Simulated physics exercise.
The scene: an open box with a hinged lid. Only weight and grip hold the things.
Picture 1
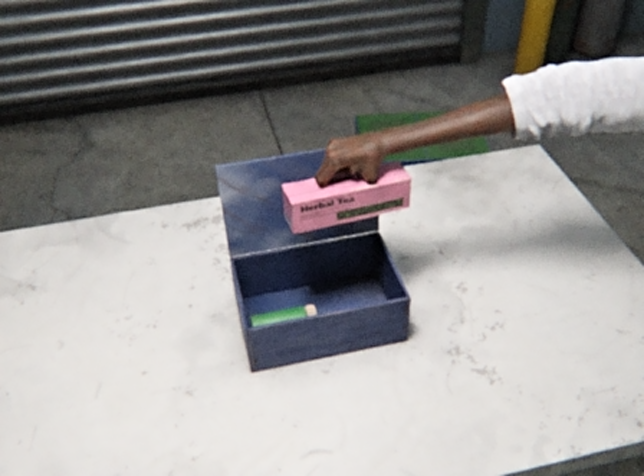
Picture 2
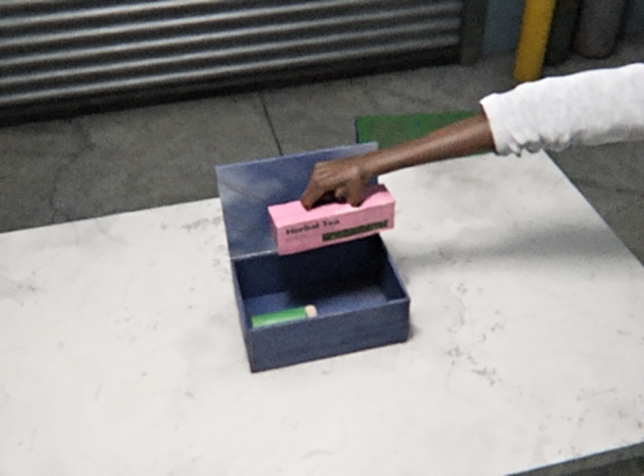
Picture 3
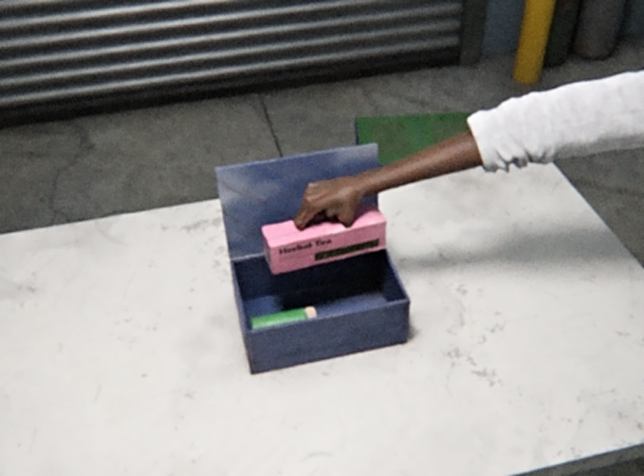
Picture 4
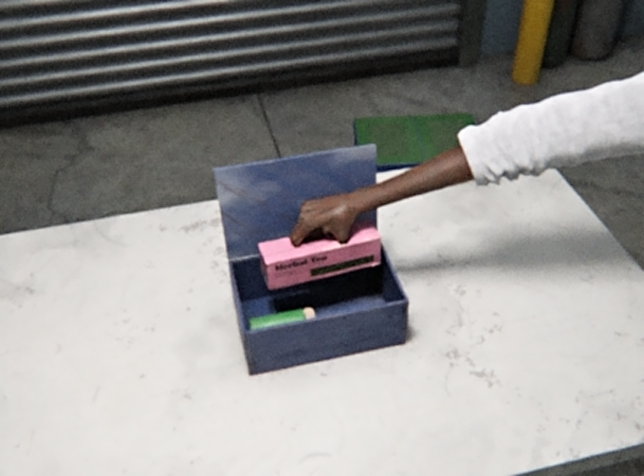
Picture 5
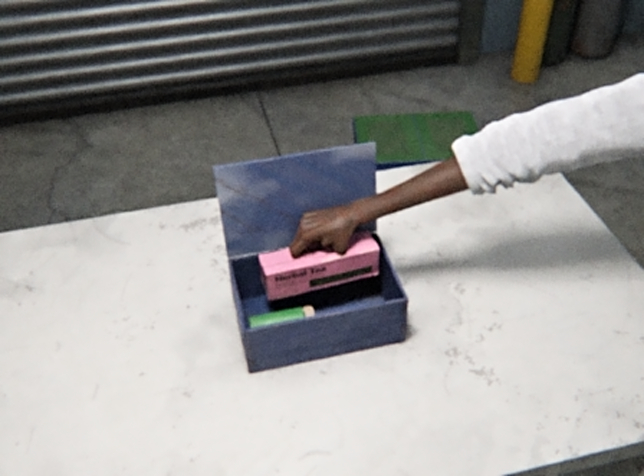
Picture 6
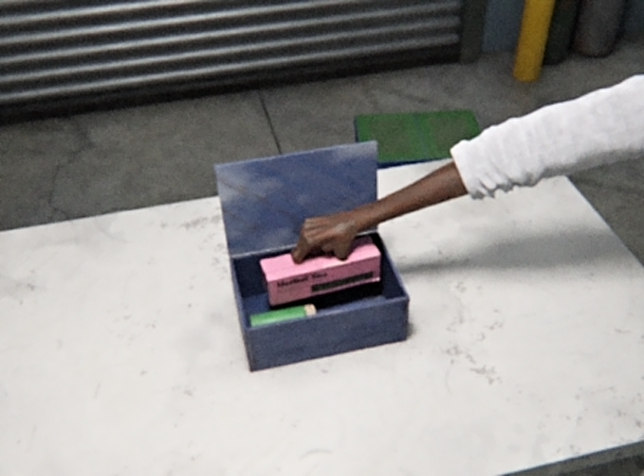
On a white table, a hand lowers a pink carton into an open blue box.
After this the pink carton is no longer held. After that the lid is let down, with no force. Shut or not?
The lid closes.
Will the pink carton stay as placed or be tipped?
The pink carton keeps its pose.
Then, 1.30 s after the last picture, lid 78° above the rim; pink carton slid a little near (319, 288); green shaker rolled a little.
Then, 1.90 s after the last picture, lid 34° above the rim; pink carton slid a little near (319, 288); green shaker rolled a little.
At rest, lid shut; moved from the start, pink carton; green shaker in place. Seen from the same camera at the end, pink carton near (319, 288).
